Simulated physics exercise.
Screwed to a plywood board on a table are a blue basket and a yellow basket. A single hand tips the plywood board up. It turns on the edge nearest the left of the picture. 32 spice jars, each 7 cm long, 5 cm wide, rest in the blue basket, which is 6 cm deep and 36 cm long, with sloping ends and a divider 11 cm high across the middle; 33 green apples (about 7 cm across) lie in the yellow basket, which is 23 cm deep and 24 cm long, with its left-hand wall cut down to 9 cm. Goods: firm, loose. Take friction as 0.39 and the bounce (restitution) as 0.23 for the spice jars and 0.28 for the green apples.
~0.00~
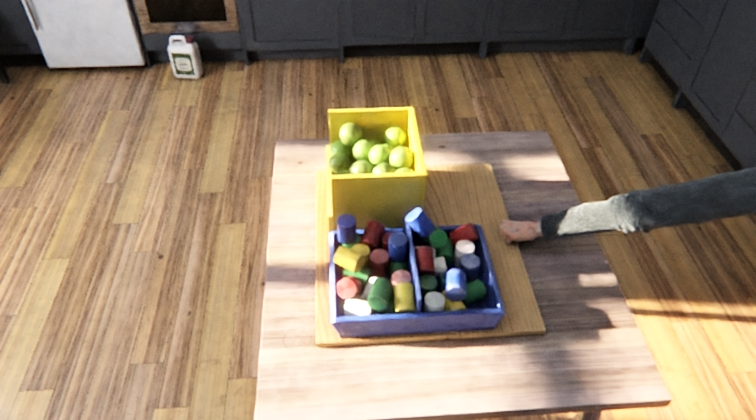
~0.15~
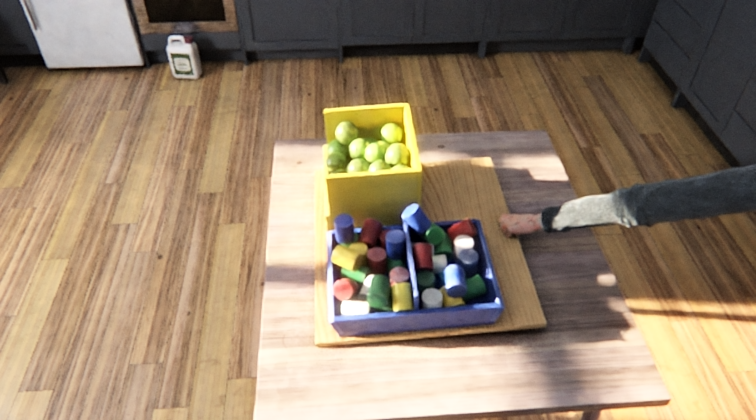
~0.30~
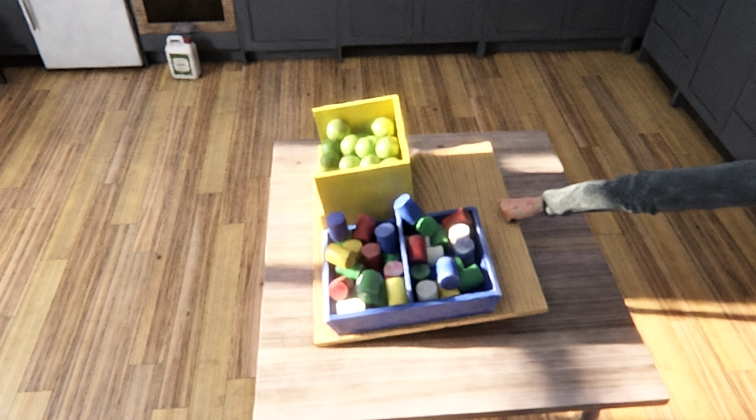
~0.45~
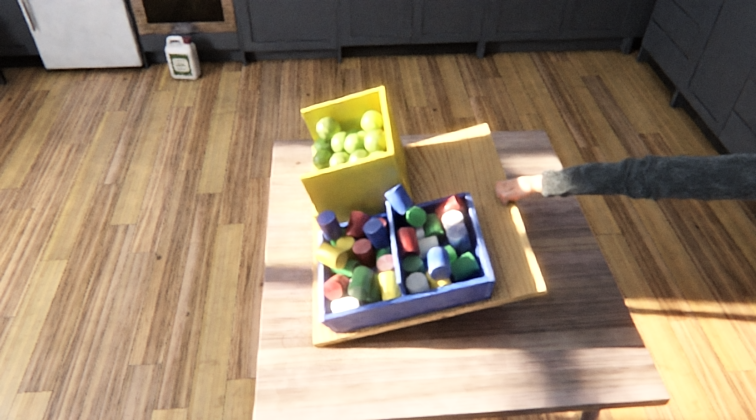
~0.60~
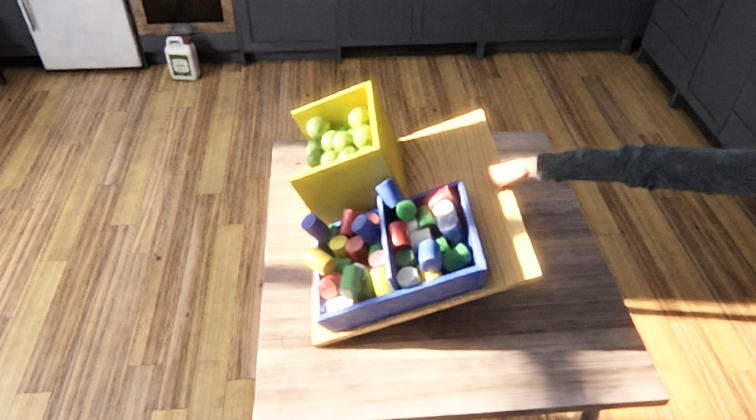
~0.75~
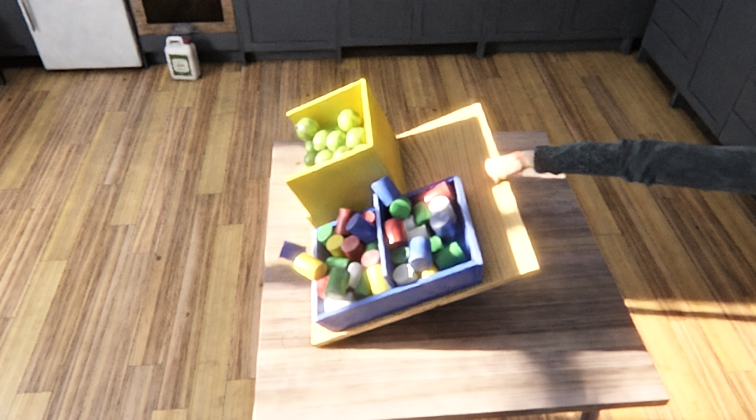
In a kitchen, a hand tilting a board leftward with yellow and blue baskets attached, one small jar leaving the blue basket.
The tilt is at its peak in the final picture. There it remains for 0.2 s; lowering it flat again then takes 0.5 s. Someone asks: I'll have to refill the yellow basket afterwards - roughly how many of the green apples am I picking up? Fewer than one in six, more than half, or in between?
You'll be picking up fewer than one in six of them.
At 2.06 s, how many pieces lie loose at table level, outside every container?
I'd guess near 2.
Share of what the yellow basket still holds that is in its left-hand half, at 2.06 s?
About 50 per cent.
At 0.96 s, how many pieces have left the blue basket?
Roughly, out by then: Blue basket 2.
After 0.96 s, tilt 25°; the blue basket is down by 2 of 32 and the yellow basket is down by 1 of 33.
After 1.22 s, tilt 11°; the blue basket is down by 2 of 32 and the yellow basket is down by 1 of 33.
After 1.59 s, tilt 0°; the blue basket is down by 2 of 32 and the yellow basket is down by 1 of 33.
Final count (at 2.06 s), the blue basket is down by 2 of 32 and the yellow basket is down by 1 of 33. Asked share, 1 of 33, 3 per cent.
